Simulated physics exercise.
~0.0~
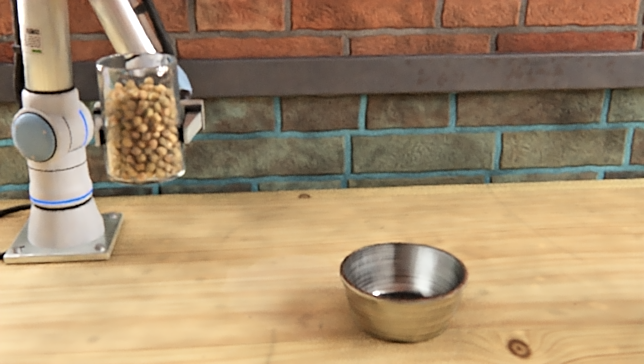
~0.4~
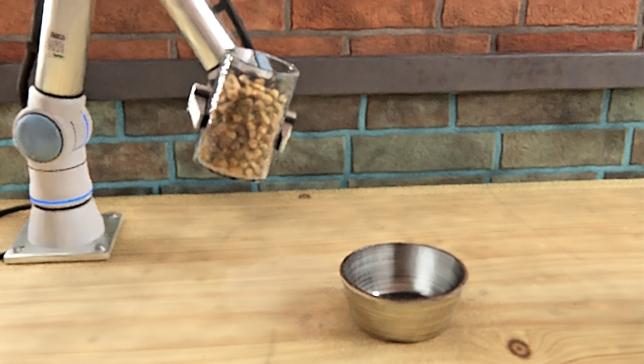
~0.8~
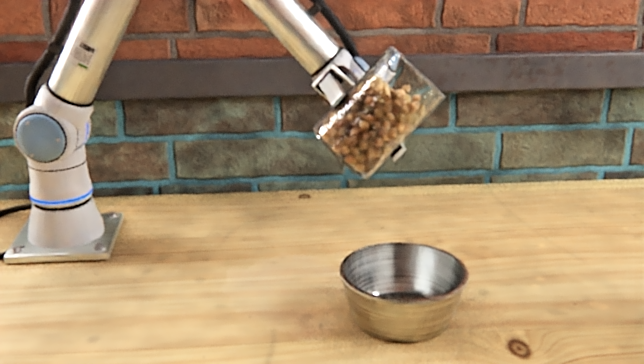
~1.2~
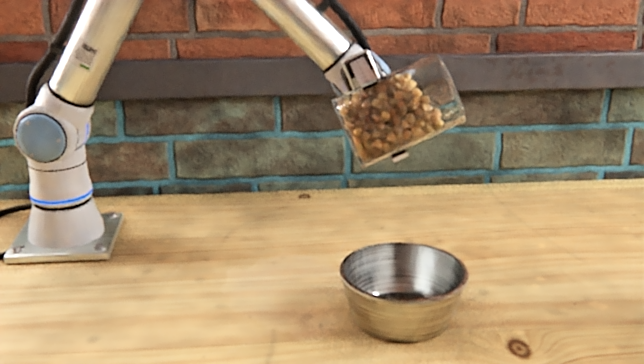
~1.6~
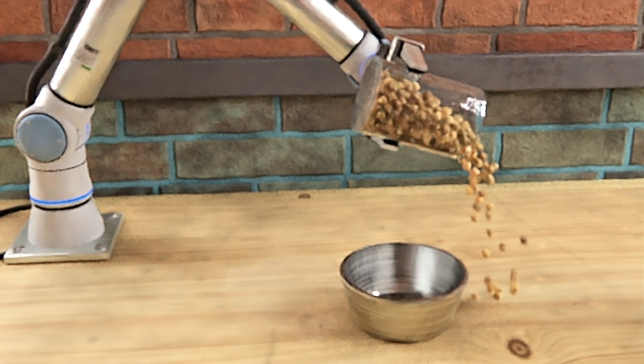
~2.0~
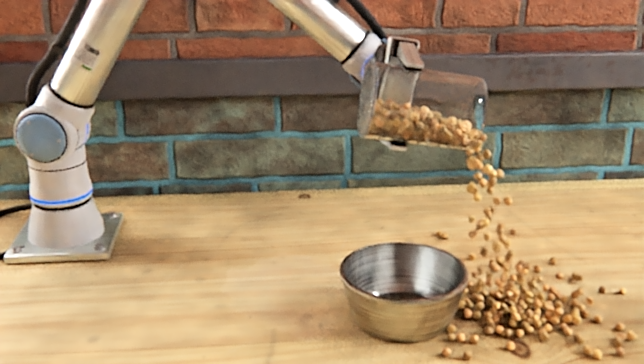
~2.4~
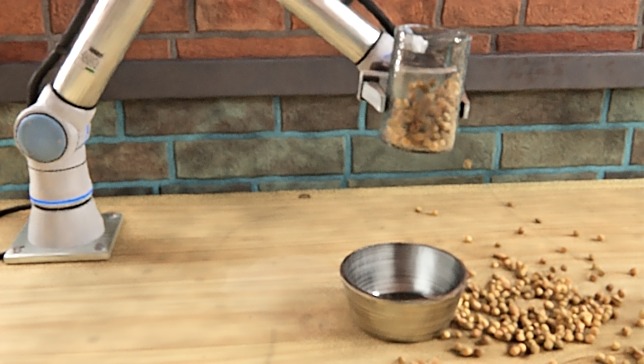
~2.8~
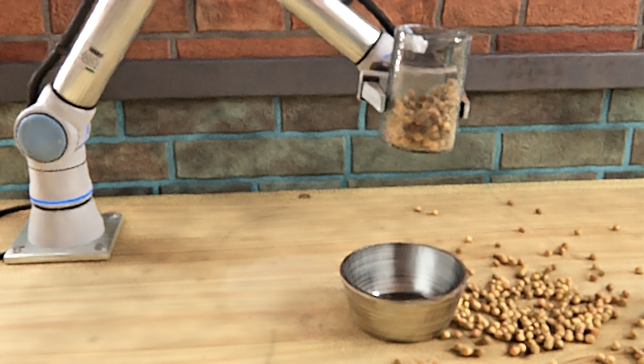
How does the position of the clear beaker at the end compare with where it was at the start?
At the start the beaker is on the left, close to the arm's base. At the end it is well to the right and slightly higher, held above the metal bowl.
